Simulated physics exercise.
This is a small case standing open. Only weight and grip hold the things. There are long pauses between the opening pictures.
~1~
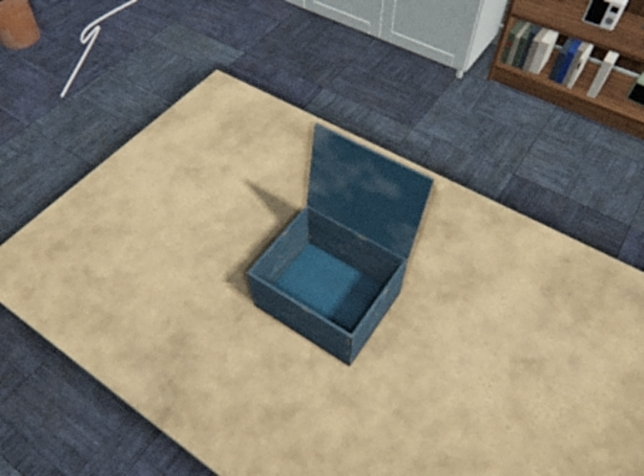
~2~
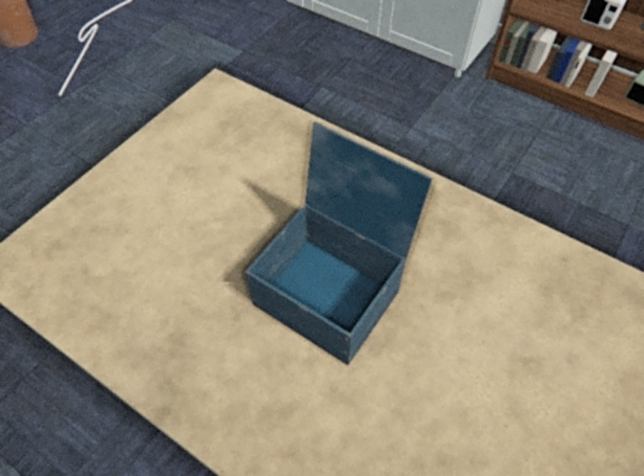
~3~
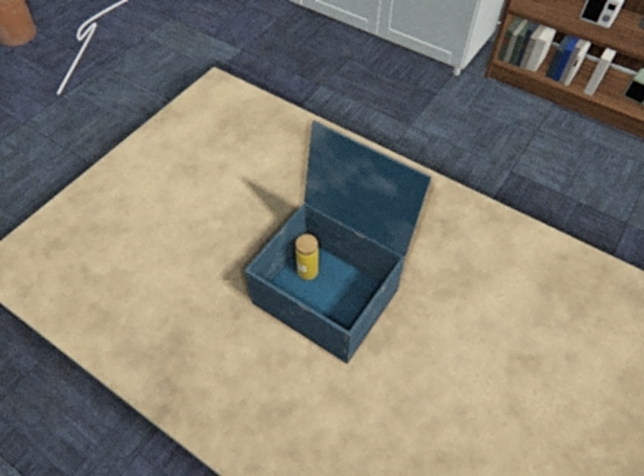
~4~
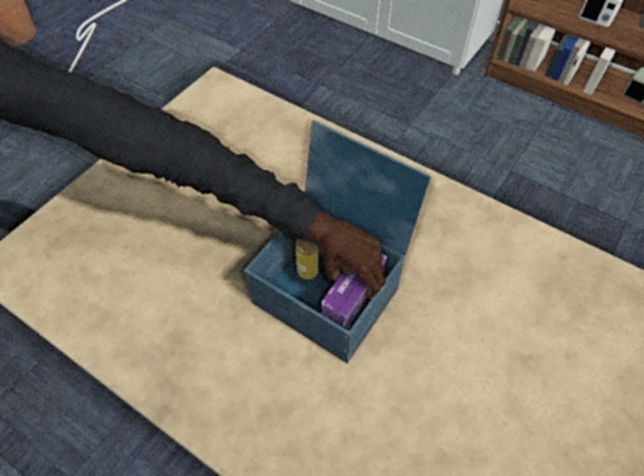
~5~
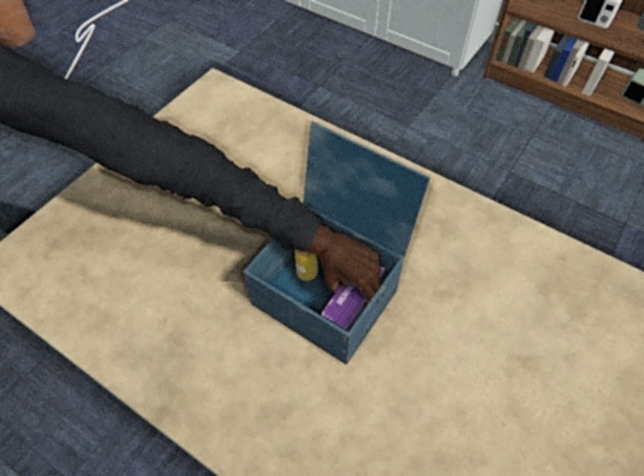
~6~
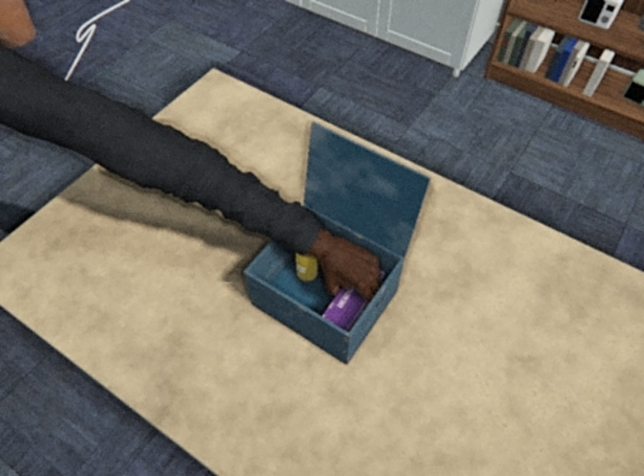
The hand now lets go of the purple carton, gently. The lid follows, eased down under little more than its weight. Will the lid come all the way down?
It sits on the rim.
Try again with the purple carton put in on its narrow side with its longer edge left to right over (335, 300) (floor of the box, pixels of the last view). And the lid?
Then it closes.
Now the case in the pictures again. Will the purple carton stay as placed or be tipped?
It stays as placed.
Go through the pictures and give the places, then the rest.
The last thing is not in view yet, in the first picture.
The last thing is not in view yet, in the second picture.
The last thing is not in view yet; yellow shaker (307, 258), in the third picture.
Coming down; purple carton (354, 289); yellow shaker (307, 257), in the fourth picture.
Coming down; purple carton (353, 300); yellow shaker (306, 259), in the fifth picture.
Put in, still held; purple carton (353, 303), in the sixth picture.
Then, 1.20 s later than the last frame, lid 81° above the rim.
Then, 1.70 s later than the last frame, lid 48° above the rim.
Then, 2.10 s later than the last frame, lid 11° above the rim.
When it is over, lid shut; both as before. End places, in pixels of the last picture, purple carton near (353, 303).
